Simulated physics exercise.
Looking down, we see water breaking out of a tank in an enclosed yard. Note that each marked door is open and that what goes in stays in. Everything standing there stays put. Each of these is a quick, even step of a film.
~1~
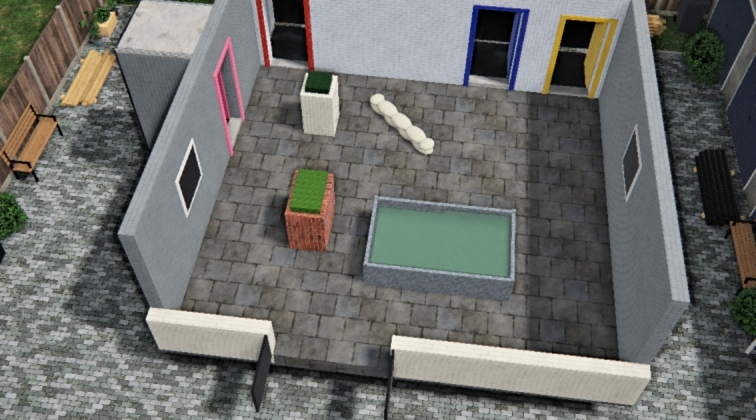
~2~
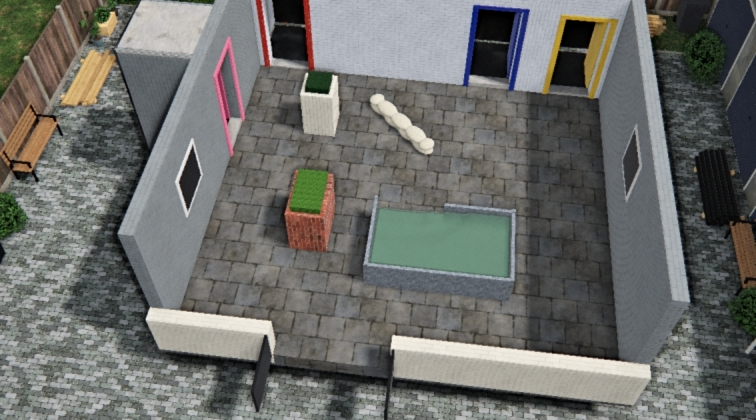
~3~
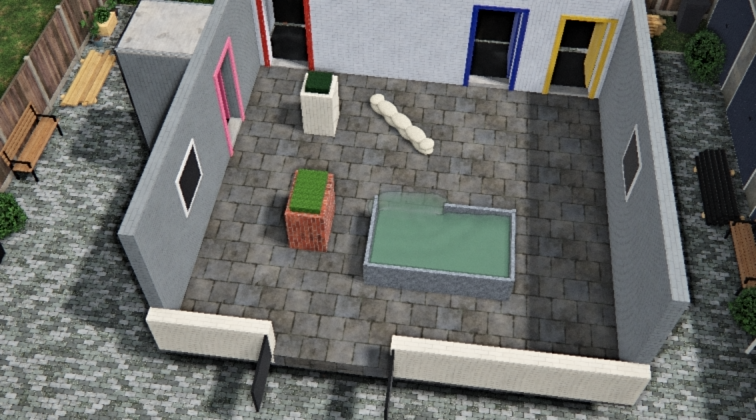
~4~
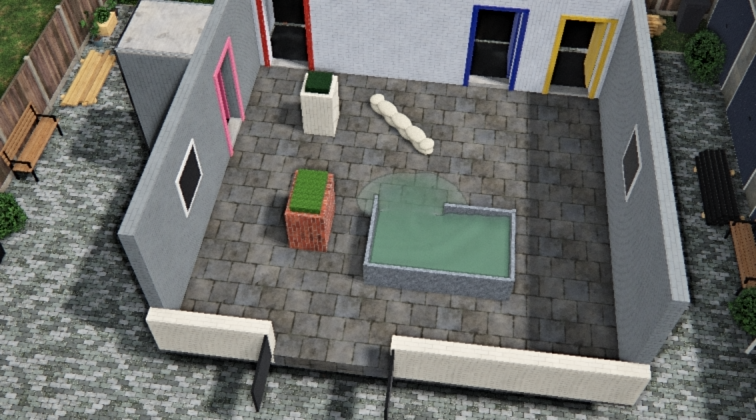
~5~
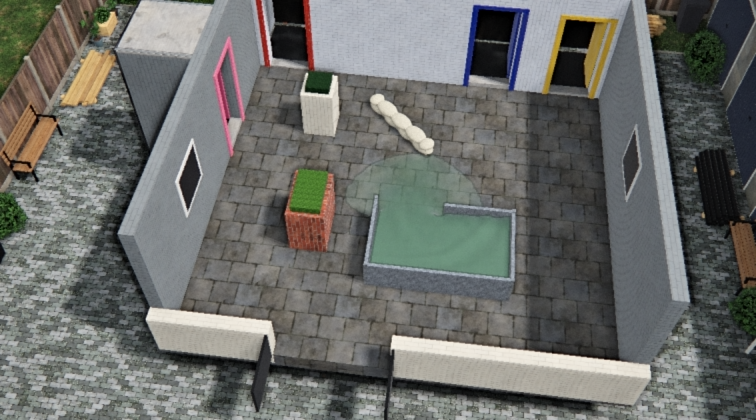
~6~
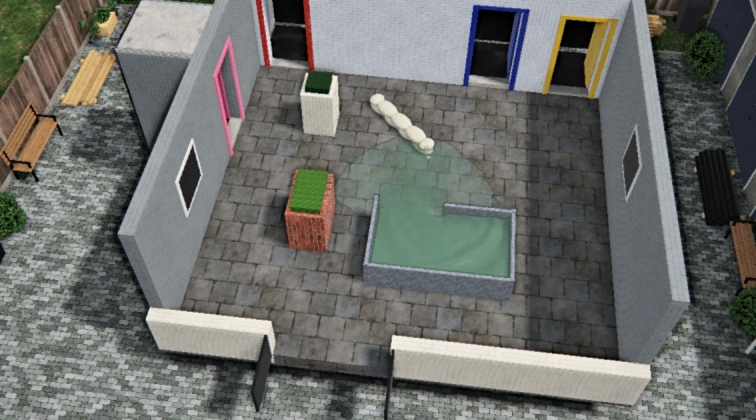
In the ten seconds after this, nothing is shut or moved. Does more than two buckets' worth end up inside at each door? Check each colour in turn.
My prediction: The pink door never tops two buckets; the blue door never tops two buckets; the red door tops two buckets; the yellow door tops two buckets.
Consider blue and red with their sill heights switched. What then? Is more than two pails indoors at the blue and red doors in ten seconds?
Result - blue door gets too much, red door doesn't reach it.
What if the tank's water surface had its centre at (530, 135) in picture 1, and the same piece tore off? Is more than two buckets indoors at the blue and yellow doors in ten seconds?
Door by door, blue door admits more and yellow door admits more.
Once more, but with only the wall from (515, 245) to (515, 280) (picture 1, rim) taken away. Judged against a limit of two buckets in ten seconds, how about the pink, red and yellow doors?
My guess is the pink one is safe, the red one is safe, and the yellow one breaks the limit.
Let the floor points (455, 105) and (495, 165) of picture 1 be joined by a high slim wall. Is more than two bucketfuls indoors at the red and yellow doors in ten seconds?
Well, the red door crosses the line, while the yellow door remains short.
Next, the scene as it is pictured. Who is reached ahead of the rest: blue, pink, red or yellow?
It's the blue one.
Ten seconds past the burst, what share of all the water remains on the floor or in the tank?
My reckoning gives about 92 %.
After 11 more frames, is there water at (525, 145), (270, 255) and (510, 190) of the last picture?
First swamped, then spared, then spared.
A moment on, water covers 20 % of the floor; the pink door not reached, the blue door not reached, the red door not reached, the yellow door not reached.
Next, water covers 30 % of the floor; the pink door not reached, the blue door wet at the sill, nothing in, the red door wet at the sill, nothing in, the yellow door not reached.
Then, water covers 40 % of the floor; the pink door wet at the sill, nothing in, the blue door under two buckets in, the red door under two buckets in, the yellow door under two buckets in.
Later, water covers 60 % of the floor; the pink door under two buckets in, the blue door under two buckets in, the red door over two buckets in, the yellow door over two buckets in.
In the end, water covers 85 % of the floor; the pink door under two buckets in, the blue door under two buckets in, the red door far over two buckets in, the yellow door over two buckets in.
